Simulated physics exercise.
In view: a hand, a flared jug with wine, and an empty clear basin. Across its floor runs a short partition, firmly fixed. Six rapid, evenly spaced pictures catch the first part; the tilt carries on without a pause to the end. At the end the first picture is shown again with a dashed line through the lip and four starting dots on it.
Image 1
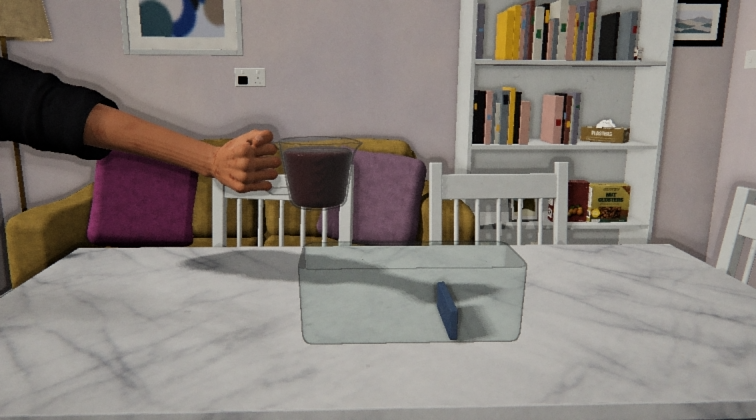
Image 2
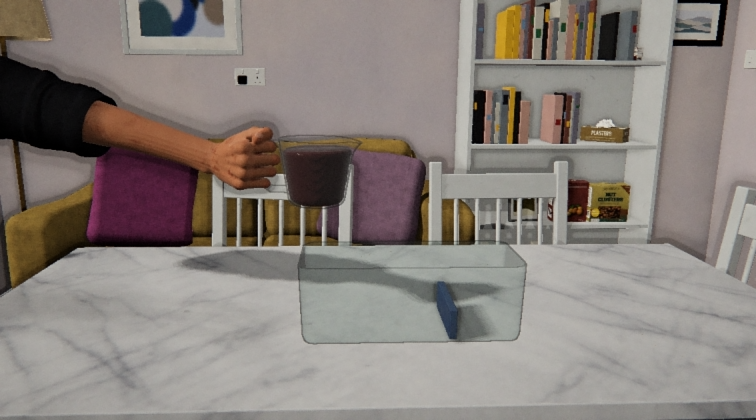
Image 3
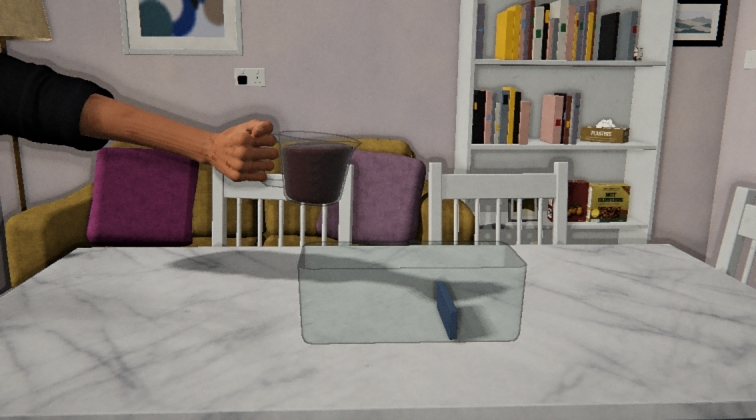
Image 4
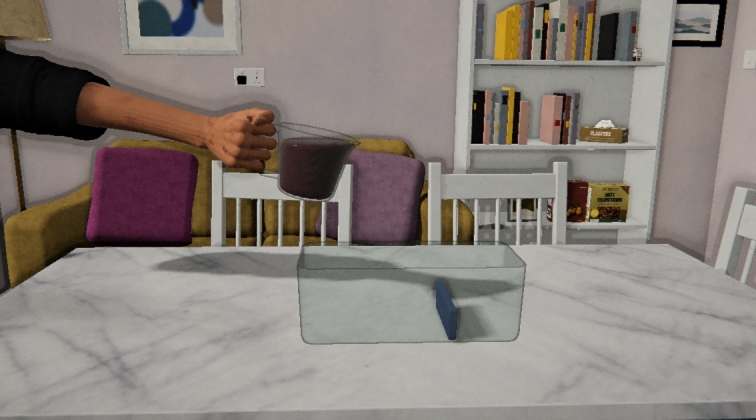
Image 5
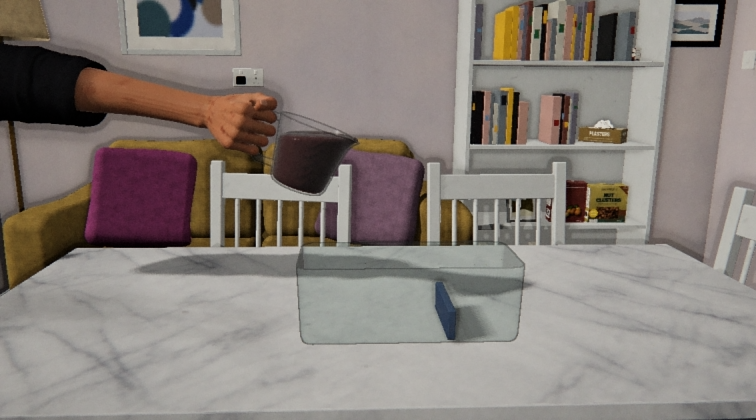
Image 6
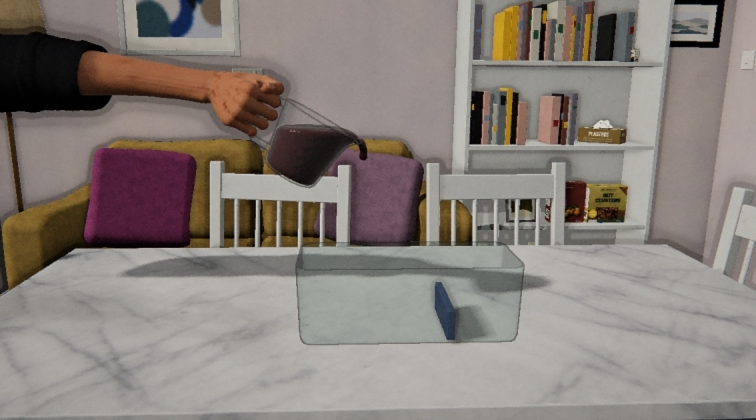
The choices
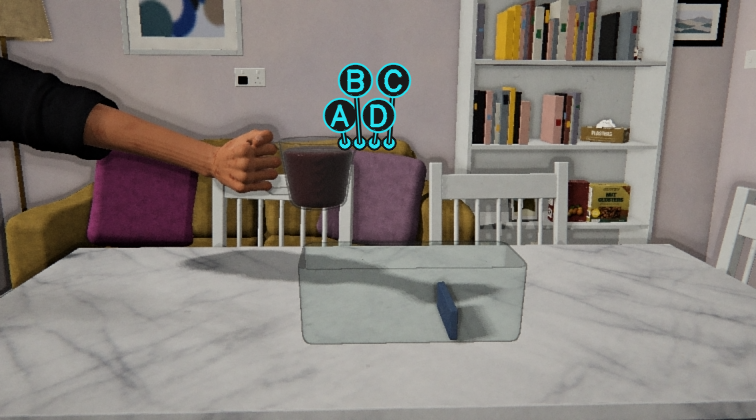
In a living room with a mustard sofa and bookshelves, a hand reaching in from the left holds a flared jug of dark wine upright above a clear, empty basin with a short blue partition on a marble table. The hand gradually tilts the jug rightward, and wine begins slipping over its lip.
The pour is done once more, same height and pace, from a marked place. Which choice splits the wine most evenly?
D is best.
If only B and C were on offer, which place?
C.
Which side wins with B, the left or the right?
The left one.
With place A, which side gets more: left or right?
The left side.
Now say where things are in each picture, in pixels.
Upright, lip at (362, 143); basin from (302, 342) to (520, 339); top of the wall at (447, 295); nothing has left yet.
Upright, lip at (361, 142); nothing has left yet.
Tipped about 5°, lip at (361, 142); nothing has left yet.
Tipped about 12°, lip at (360, 142); nothing has left yet.
Tipped about 20°, lip at (359, 143); nothing has left yet.
Tipped about 31°, lip at (358, 143); wine is over the lip, down to (363, 158).
On the marked copy, A at (344, 143); B at (359, 143); C at (389, 143); D at (374, 143).
For place A, about 89 % ends left of the wall and 6 % right of it; 5 % is lost outside.
For place B, about 91 % ends left of the wall and 5 % right of it; 4 % is lost outside.
For place C, about 19 % ends left of the wall and 79 % right of it.
For place D, about 56 % ends left of the wall and 41 % right of it.
